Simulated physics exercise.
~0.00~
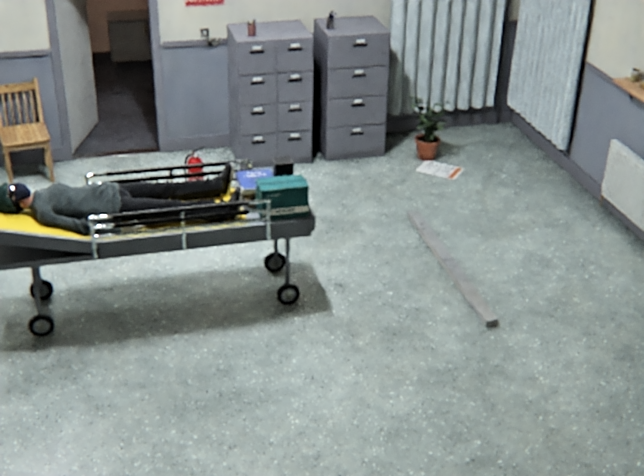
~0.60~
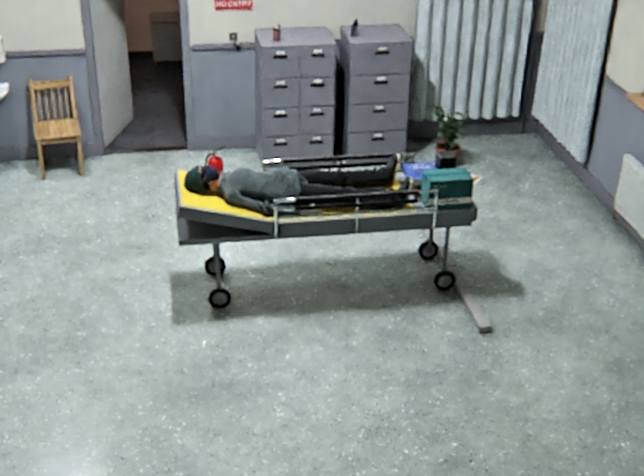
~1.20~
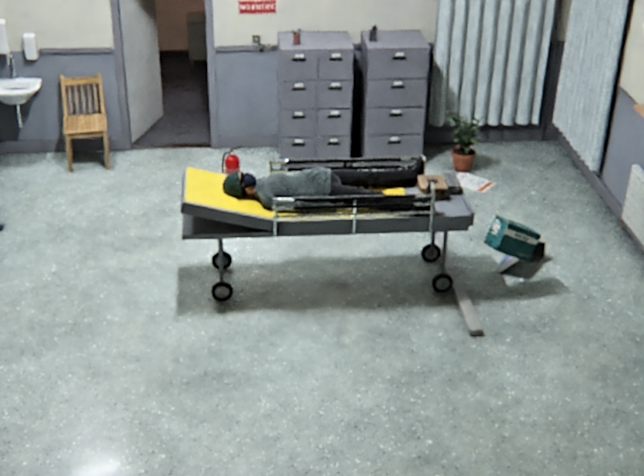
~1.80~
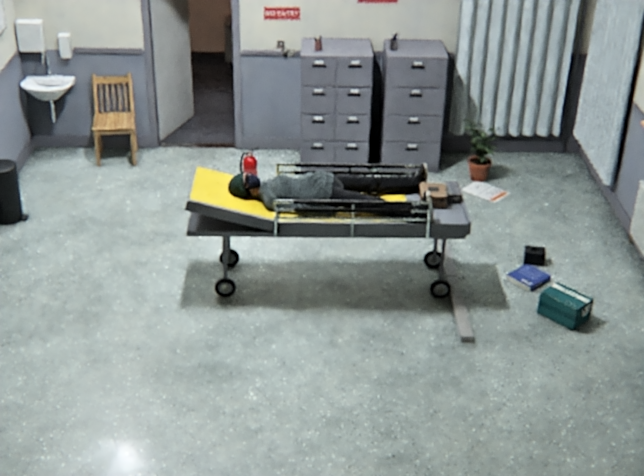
Person lying on a wheeled trolley rolling right to a floor strip and stopping, teal case and blue folder tumbling to the floor.
